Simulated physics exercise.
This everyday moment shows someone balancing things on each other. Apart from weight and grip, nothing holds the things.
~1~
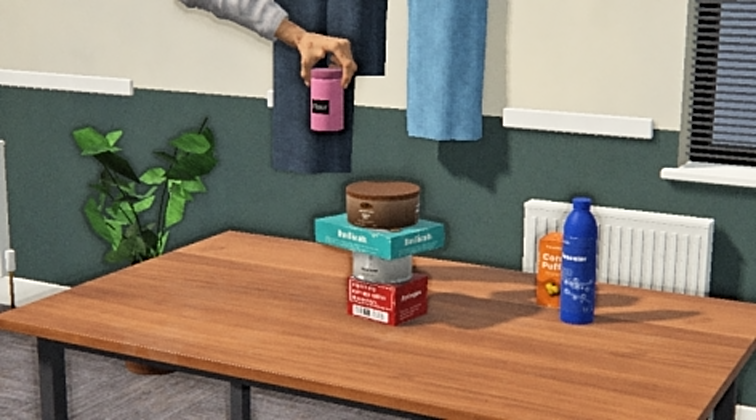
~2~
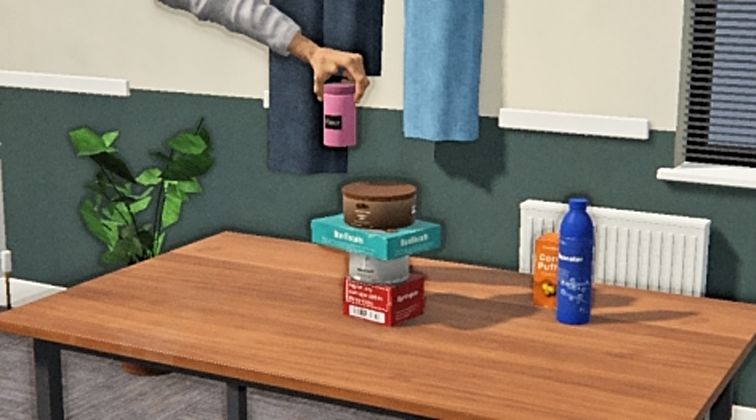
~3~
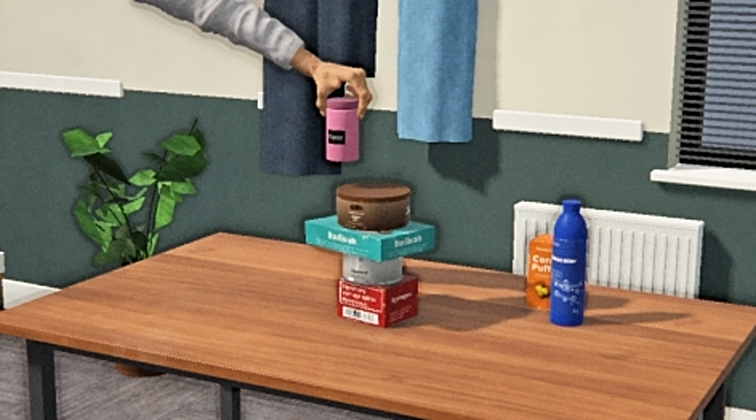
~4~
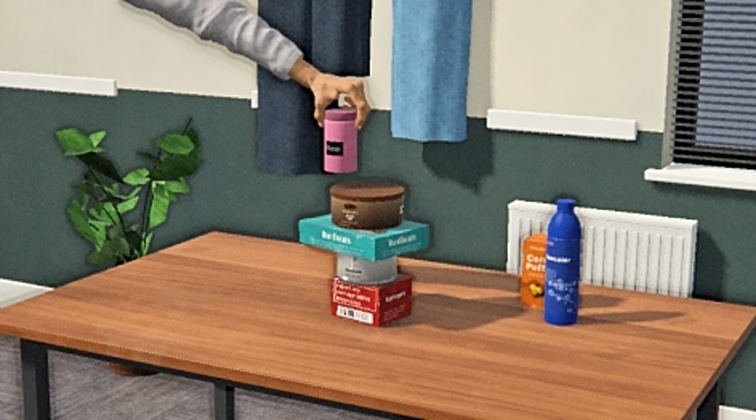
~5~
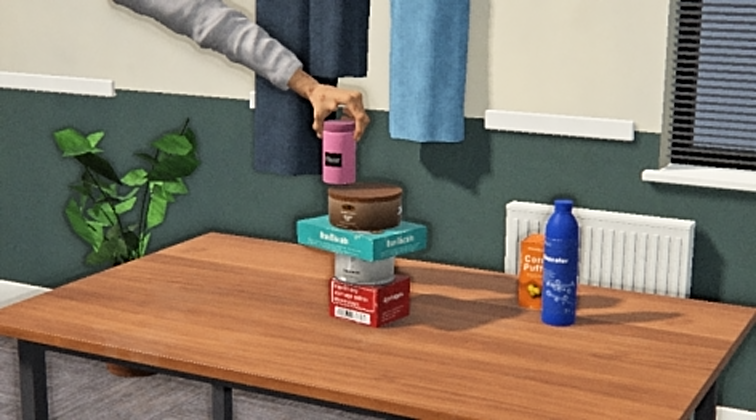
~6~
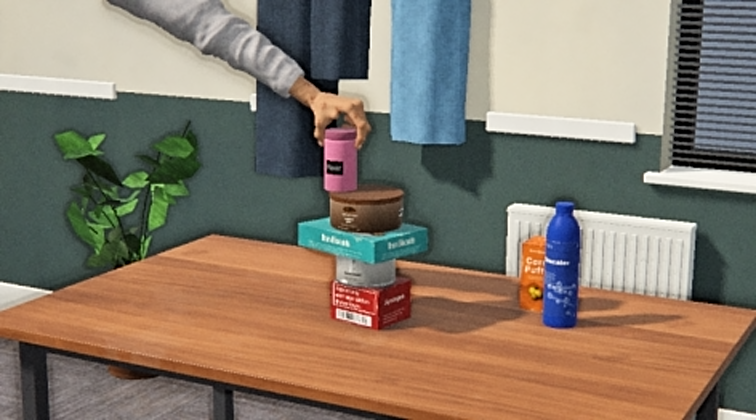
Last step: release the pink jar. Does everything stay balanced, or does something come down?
My prediction: Steady.
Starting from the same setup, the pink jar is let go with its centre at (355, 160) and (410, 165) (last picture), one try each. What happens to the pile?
On the first release the pile stays intact, while on the second it caves in.
Then, 0.20 s past the last view, nothing moves.
Then, 0.50 s past the last view, pink jar resting near (340, 160).
Finally, all 7 still in place. Final places as the last picture's camera would see them, pink jar near (340, 160). The pile keeps its balance.
